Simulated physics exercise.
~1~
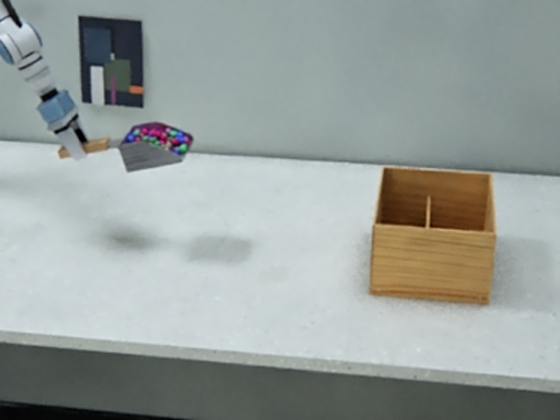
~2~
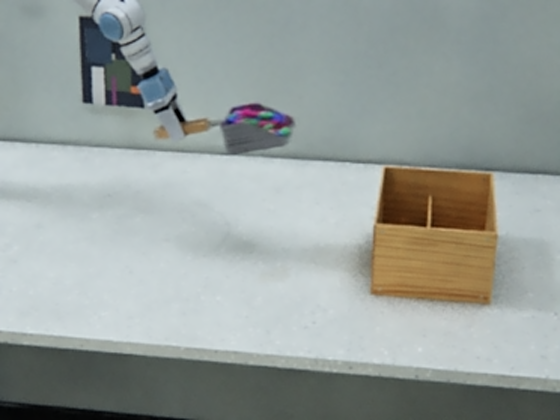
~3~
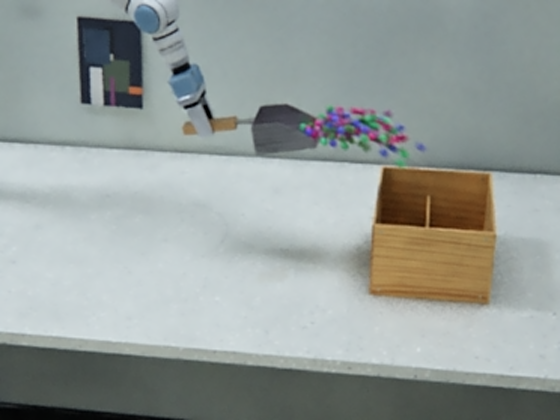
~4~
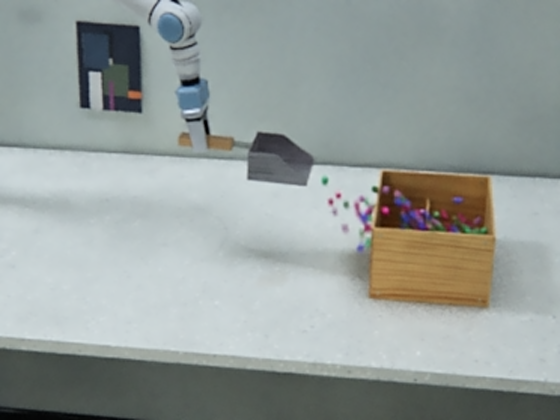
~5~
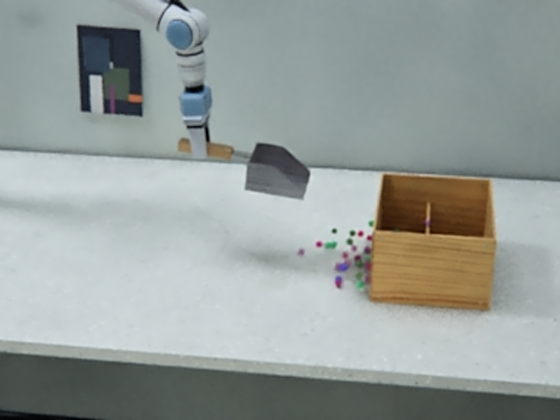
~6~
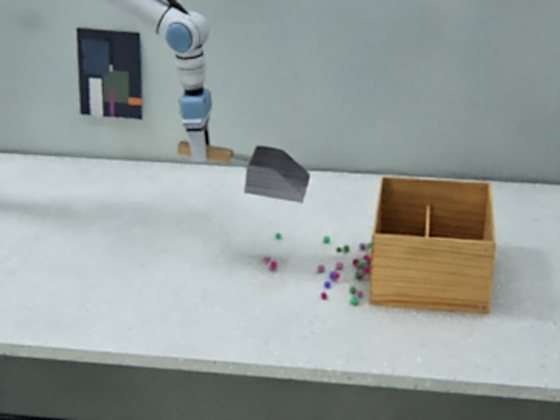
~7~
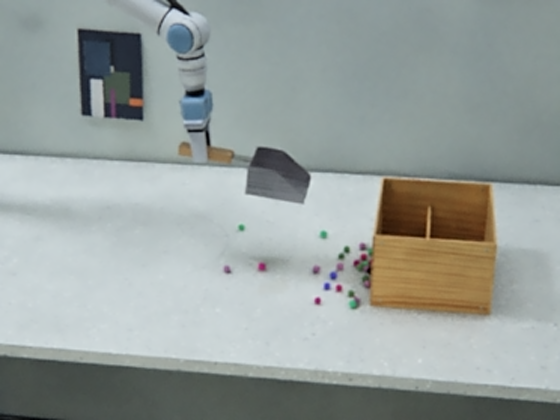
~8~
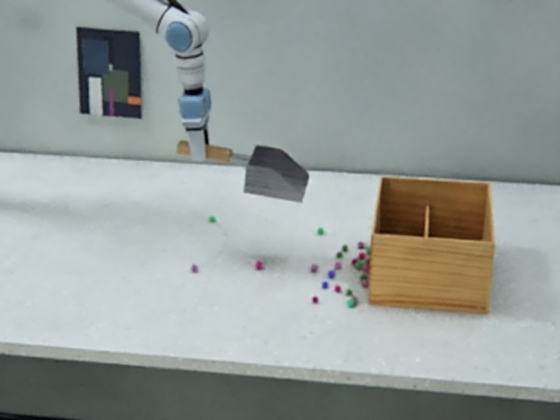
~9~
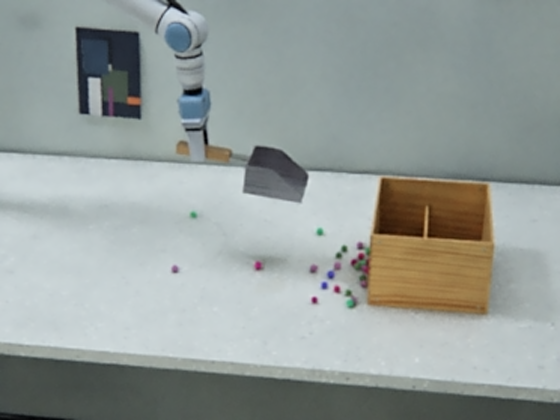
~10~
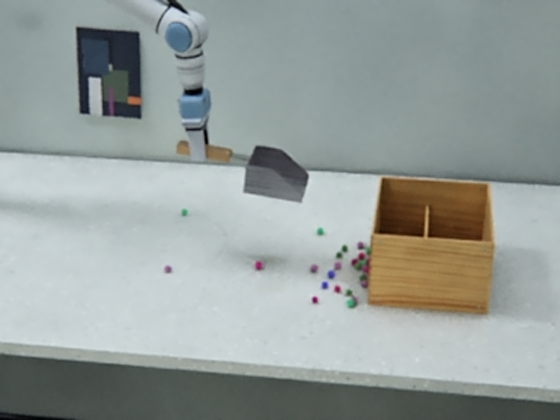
A robot arm swung a scoop heaped with colourful round sweets to the right and flung them toward a divided wooden box, most landing inside, while the rest dropped short and scattered across the pale table, a few rolling left beneath the now still, empty scoop.
